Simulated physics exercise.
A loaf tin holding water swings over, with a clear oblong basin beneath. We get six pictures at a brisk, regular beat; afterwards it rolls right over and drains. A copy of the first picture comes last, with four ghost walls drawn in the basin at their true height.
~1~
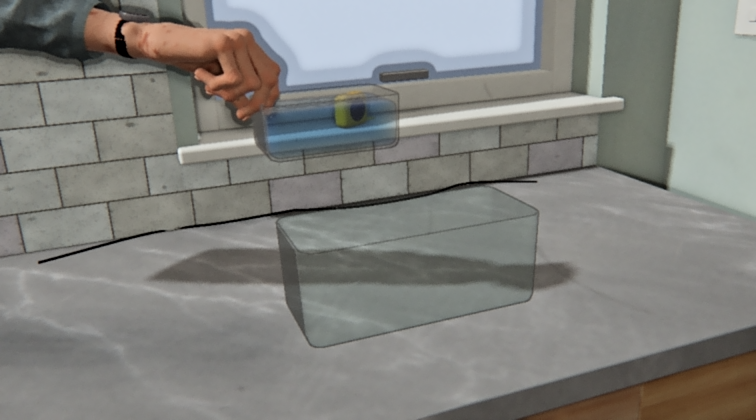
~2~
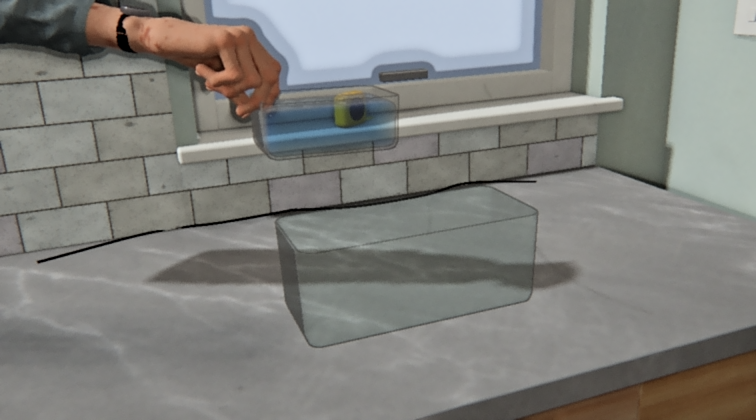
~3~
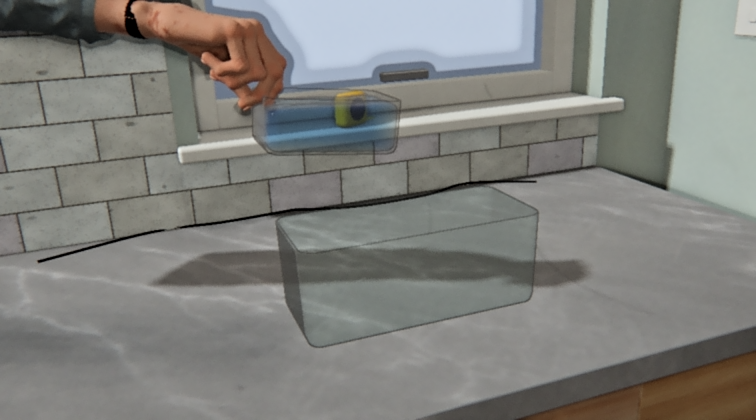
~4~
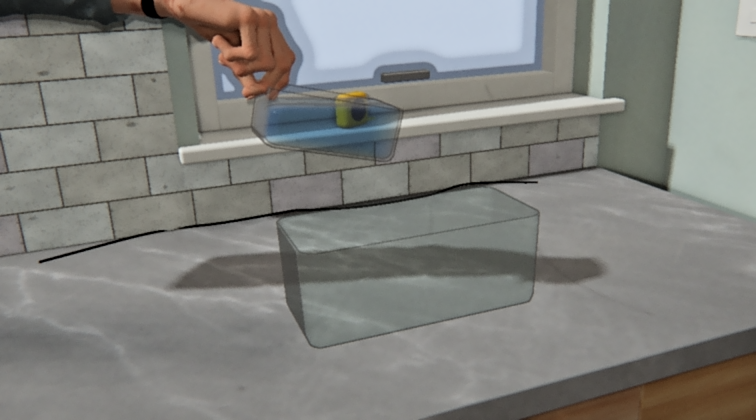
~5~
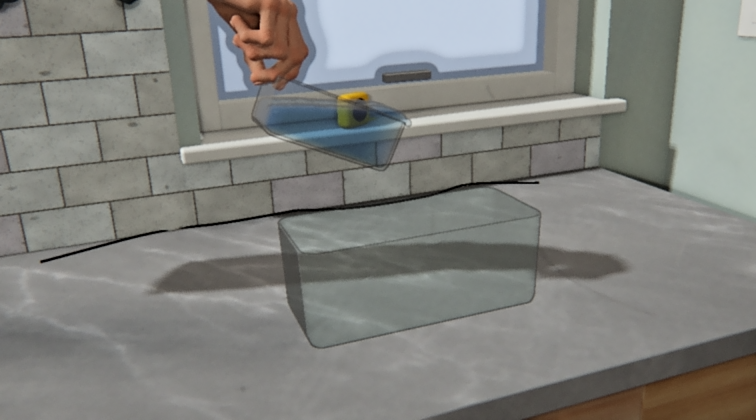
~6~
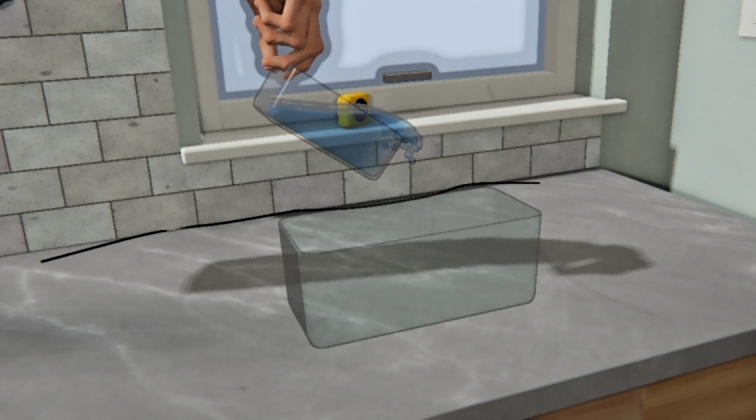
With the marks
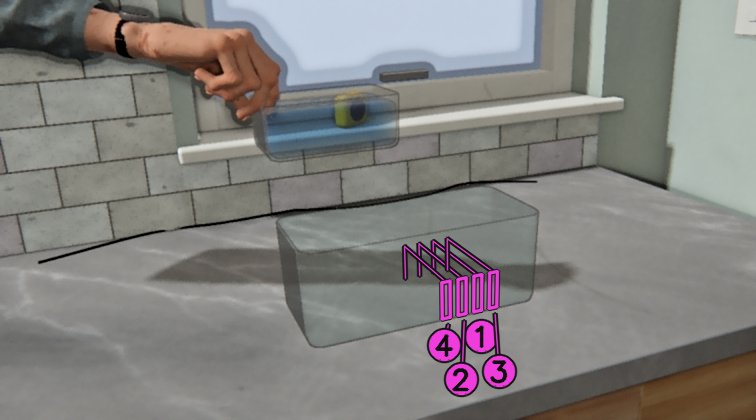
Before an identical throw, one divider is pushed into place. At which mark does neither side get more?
Best: 2.
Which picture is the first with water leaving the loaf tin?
Picture 5.
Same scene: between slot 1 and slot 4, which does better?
Here it is slot 4.
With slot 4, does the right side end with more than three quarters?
No.
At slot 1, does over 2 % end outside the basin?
Yes, it does.
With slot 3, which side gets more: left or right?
The left side.
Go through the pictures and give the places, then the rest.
Upright, lip at (384, 88); basin from (307, 347) to (531, 297); nothing has left yet.
Upright, lip at (384, 90); nothing has left yet.
Tipped about 6°, lip at (387, 95); nothing has left yet.
Tipped about 14°, lip at (389, 104); nothing has left yet.
Tipped about 24°, lip at (392, 116); water is over the lip, down to (396, 119).
Tipped about 36°, lip at (391, 130); water is over the lip, down to (399, 154).
On the marked copy, 1 at (479, 317); 2 at (464, 321); 3 at (495, 313); 4 at (448, 324).
With 1, about 76 % ends left of the wall and 15 % right of it; 9 % is lost outside.
With 2, about 49 % ends left of the wall and 43 % right of it; 8 % is lost outside.
With 3, about 89 % ends left of the wall and 3 % right of it; 8 % is lost outside.
With 4, about 33 % ends left of the wall and 60 % right of it; 7 % is lost outside.
